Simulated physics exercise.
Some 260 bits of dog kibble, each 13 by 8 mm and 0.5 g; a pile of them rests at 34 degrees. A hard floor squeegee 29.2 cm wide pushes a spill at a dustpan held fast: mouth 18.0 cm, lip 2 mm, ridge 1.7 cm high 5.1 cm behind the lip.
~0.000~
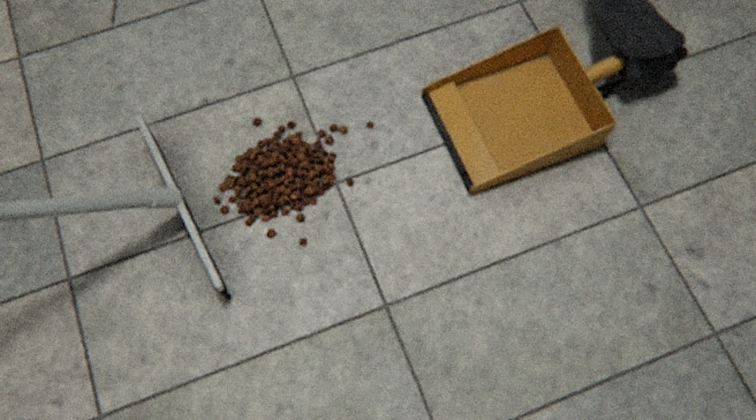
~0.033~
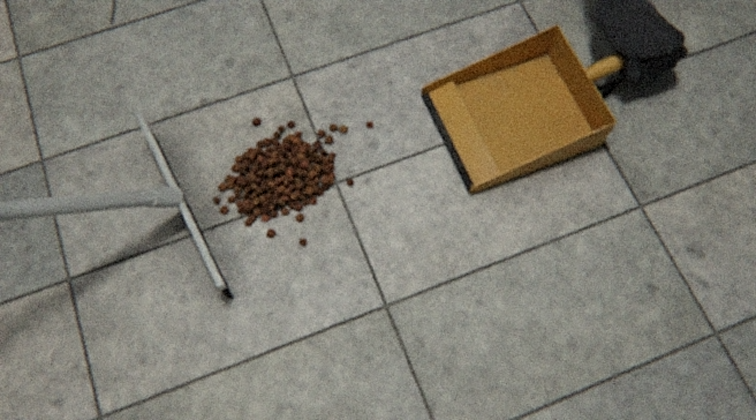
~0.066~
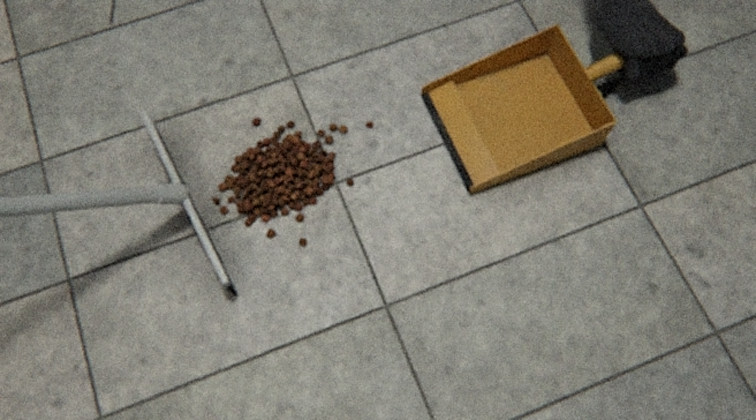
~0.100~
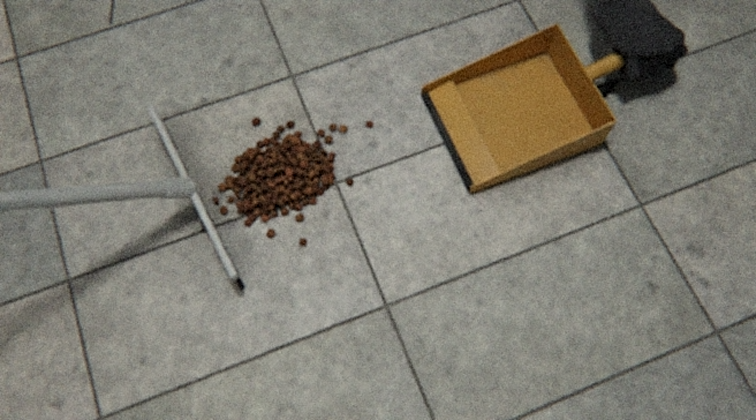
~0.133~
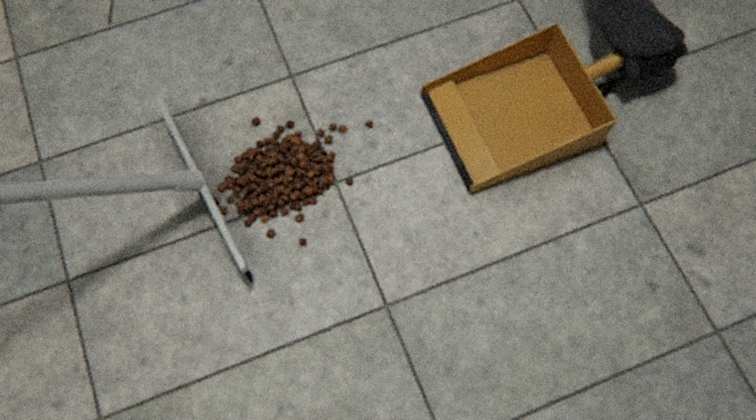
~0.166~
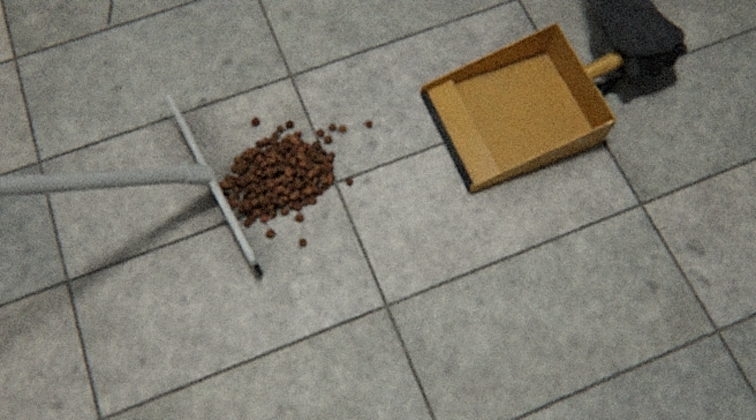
On a grey tiled floor, a long-handled squeegee slid a short way to the right until its blade met the near edge of a brown kibble pile, while a gloved hand kept a yellow dustpan still.
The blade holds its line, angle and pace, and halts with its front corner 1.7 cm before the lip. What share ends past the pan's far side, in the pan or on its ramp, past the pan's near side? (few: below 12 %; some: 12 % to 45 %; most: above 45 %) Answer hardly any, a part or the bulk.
Far side the bulk, pan a part, near side hardly any.
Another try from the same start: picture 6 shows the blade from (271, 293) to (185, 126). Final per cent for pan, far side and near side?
Pan 5, far 15, near 20.
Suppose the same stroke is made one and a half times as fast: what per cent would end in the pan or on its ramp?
It would be near 20 per cent.
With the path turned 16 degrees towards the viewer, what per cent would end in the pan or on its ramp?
It would be near 30 per cent.
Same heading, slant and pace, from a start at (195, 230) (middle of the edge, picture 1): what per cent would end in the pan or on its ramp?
About 20 per cent.
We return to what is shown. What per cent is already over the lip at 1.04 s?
About 15 per cent by then.
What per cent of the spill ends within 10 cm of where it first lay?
About 0 per cent.
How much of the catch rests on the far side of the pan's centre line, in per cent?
Some 100 per cent.
After 0.49 s, middle of the blade 19 cm from the lip; 0 % over the lip, far side 35 %, near side 0 %.
After 0.71 s, middle of the blade 9 cm from the lip; 0 % over the lip, far side 50 %, near side 0 %.
After 1.04 s, middle of the blade 4 cm from the lip; 15 % over the lip, far side 60 %, near side 0 %.
At rest (1.5 s), far side 60 %, pan 15 %, near side 0 %, in front of the lip or behind the blade 25 %.
